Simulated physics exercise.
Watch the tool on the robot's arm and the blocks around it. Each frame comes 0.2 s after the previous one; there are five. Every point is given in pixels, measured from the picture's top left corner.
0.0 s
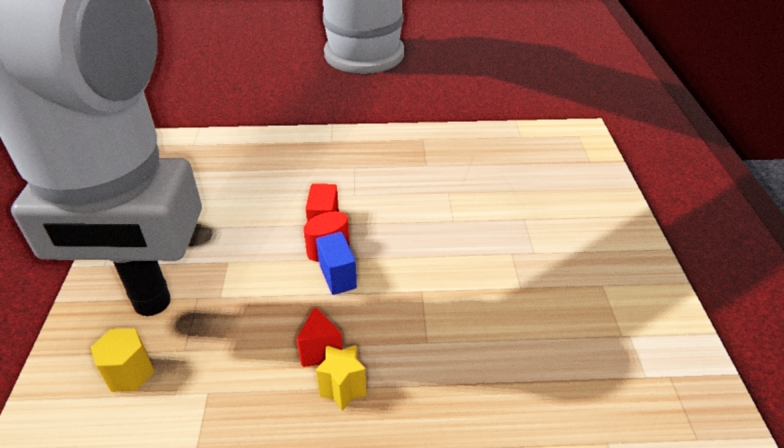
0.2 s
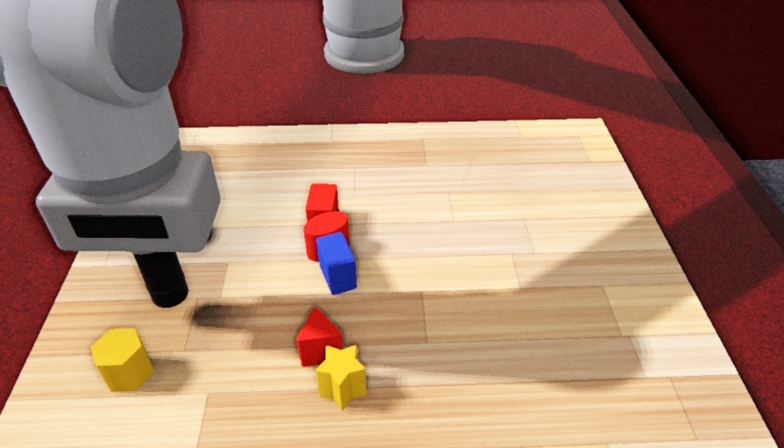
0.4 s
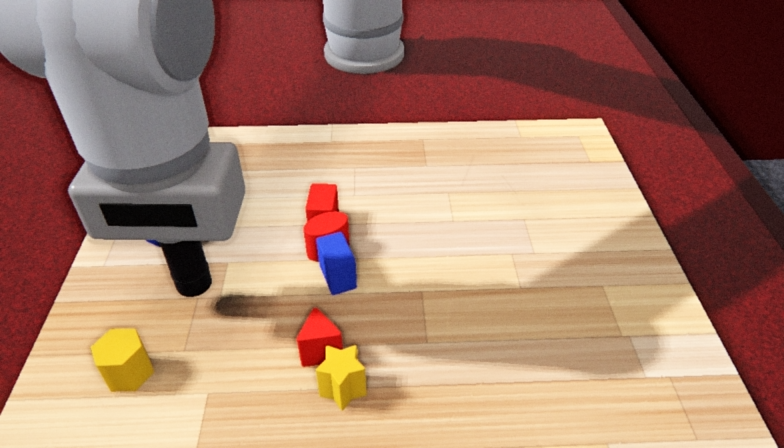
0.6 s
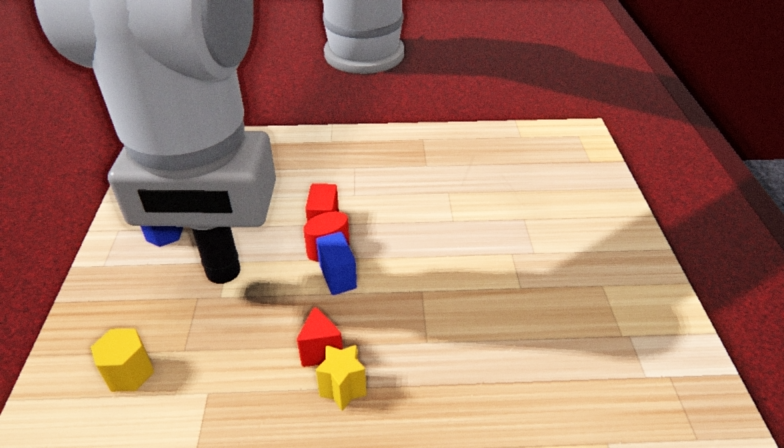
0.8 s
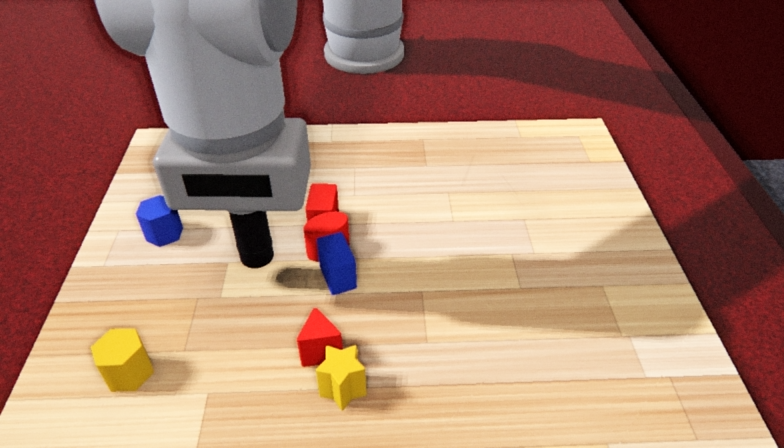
The clip shows a grey robot arm with a black tool moving right and slightly away over a wooden board, revealing a blue block behind it, while the red, blue and yellow blocks on the board stay still.
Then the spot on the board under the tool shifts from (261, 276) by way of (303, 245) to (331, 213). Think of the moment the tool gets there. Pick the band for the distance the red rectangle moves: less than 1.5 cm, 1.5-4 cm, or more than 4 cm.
The answer is over 4 cm.
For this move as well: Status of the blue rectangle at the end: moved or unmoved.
Once the tool is done, the blue rectangle remains in the old spot.
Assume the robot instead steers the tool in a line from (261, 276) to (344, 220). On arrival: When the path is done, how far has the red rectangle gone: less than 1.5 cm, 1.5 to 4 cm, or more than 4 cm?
Shift: Over 4 cm.
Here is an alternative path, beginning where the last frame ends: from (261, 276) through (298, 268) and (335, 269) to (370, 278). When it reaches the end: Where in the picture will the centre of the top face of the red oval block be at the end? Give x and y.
It comes to (352, 217).
What follows on the original path. One third of the way, tool (288, 237); nothing pushed yet.
Two thirds of the way, tool (312, 216); red rectangle (334, 185); red oval block (347, 214), turned 40° clockwise.
At the end, tool (329, 195); red rectangle (353, 168), turned 15° clockwise; red oval block (348, 213), turned 50° clockwise; blue rectangle in place.
